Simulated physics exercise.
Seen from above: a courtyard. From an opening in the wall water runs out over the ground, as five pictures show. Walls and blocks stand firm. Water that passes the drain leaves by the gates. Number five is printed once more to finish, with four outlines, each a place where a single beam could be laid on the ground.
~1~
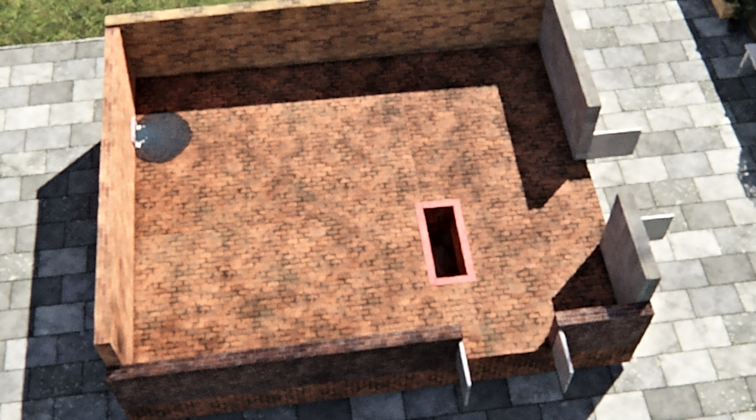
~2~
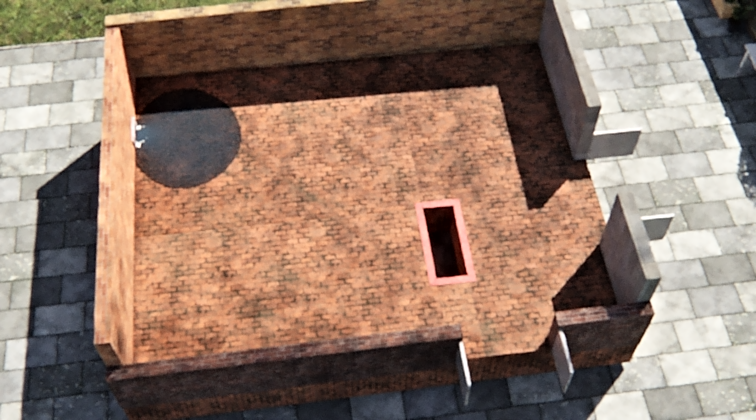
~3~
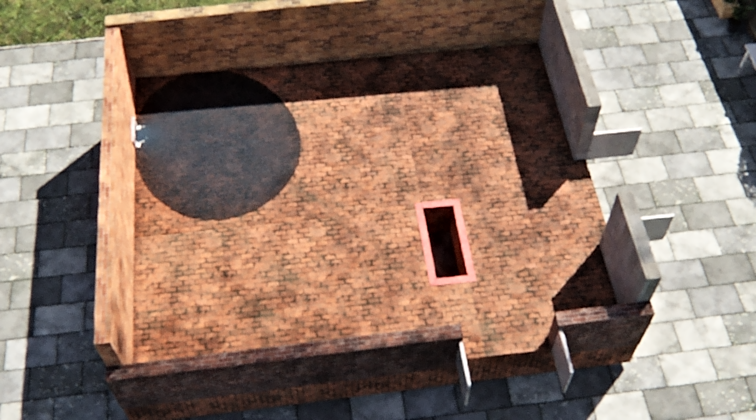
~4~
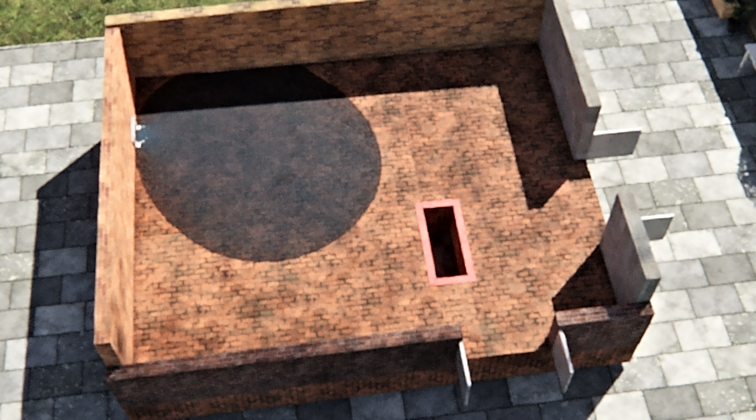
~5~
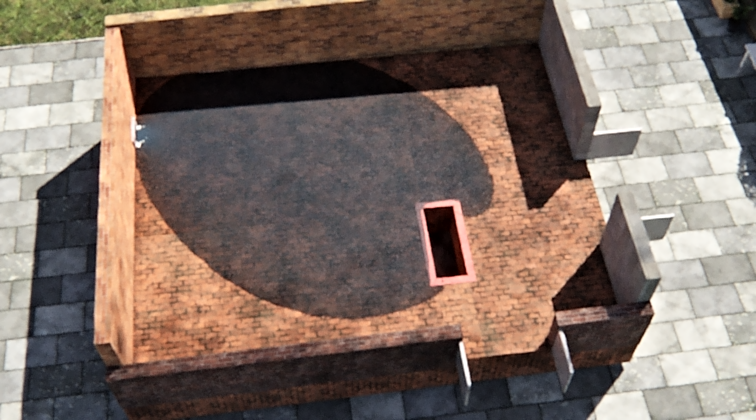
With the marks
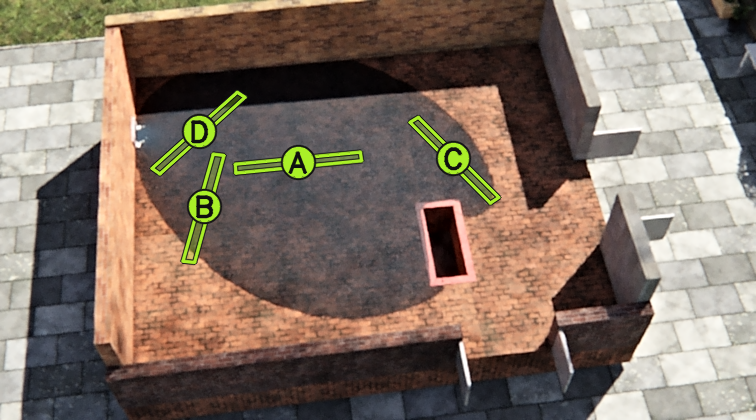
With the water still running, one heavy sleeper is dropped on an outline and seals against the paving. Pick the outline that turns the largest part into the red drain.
C is best.
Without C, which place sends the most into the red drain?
That would be B.
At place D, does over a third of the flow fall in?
No.
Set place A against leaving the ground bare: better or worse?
It is worse.
On the marked copy, A from (235, 168) to (360, 156); B from (188, 261) to (218, 154); C from (414, 119) to (494, 200); D from (155, 171) to (241, 94).
With A, about 15 % of the stream goes into the red drain, about 83 % out by the gates.
With B, about 22 % of the stream goes into the red drain, about 75 % out by the gates.
With C, about 41 % of the stream goes into the red drain, about 58 % out by the gates.
With D, about 14 % of the stream goes into the red drain, about 82 % out by the gates.
